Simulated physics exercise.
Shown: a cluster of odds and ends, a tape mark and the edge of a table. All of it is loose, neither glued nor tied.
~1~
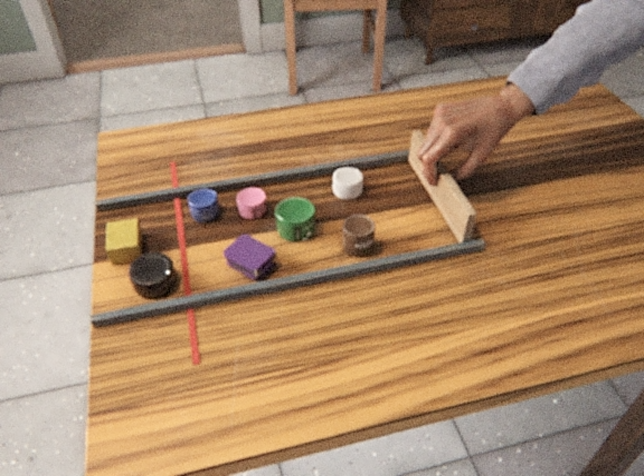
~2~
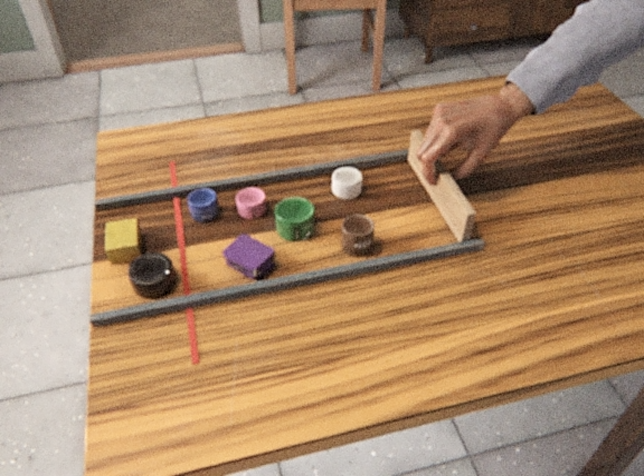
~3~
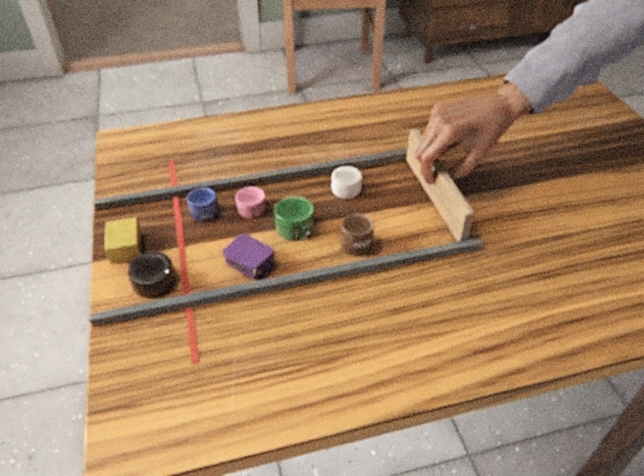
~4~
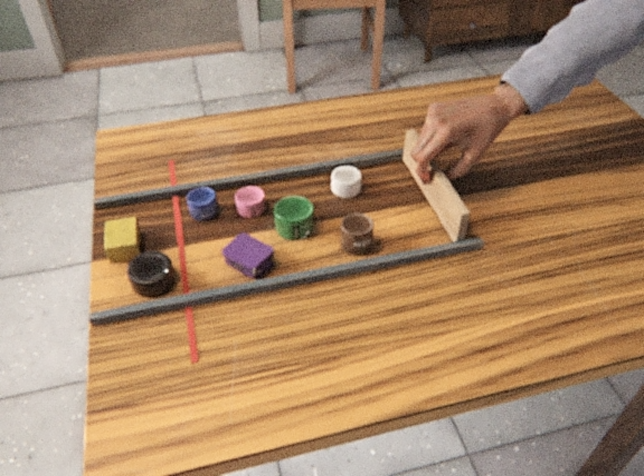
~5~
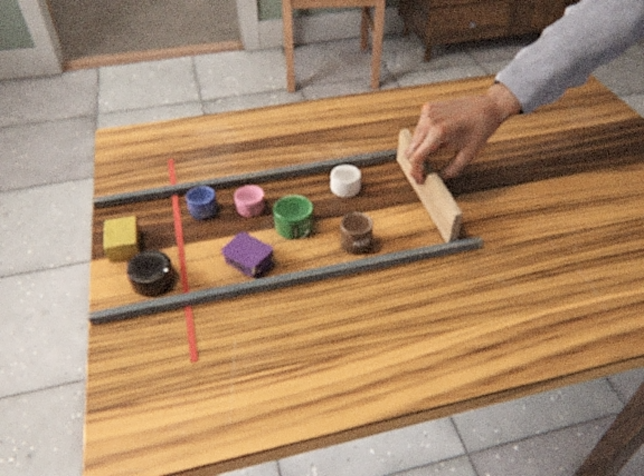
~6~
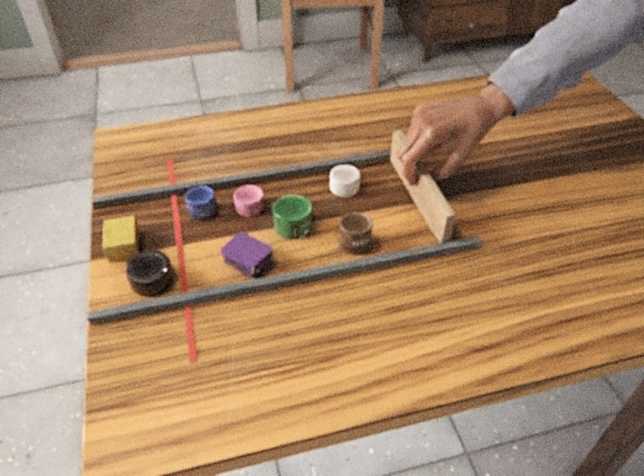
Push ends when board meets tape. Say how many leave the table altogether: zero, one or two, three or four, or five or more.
Well, nothing drops off the table this time.
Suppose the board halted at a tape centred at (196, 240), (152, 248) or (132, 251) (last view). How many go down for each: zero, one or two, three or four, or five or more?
Going through the tapes in order, the count is not one, then one to two, then three to four.
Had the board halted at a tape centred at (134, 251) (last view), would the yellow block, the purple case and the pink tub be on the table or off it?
Taking them in turn, the yellow block tips off, the purple case tips off, the pink tub does not drop.
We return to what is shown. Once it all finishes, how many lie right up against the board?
It is in contact with 3.
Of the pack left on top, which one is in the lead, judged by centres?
Answer: The black lid.
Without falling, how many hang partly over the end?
Answer: 1.
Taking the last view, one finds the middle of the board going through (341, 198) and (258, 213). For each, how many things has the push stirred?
That makes 2 at the first spot and 6 at the second.
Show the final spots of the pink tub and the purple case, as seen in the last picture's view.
The pink tub ends at (144, 230) and the purple case at (131, 282).
Soon after, none off yet; yellow block at rest near (122, 239); black lid at rest near (150, 273); blue tub at rest near (201, 203).
After that, none off yet; yellow block at rest near (122, 239); black lid displaced a little near (130, 276); blue tub displaced about its own width near (165, 204).
In the end, the number that fall off is zero.
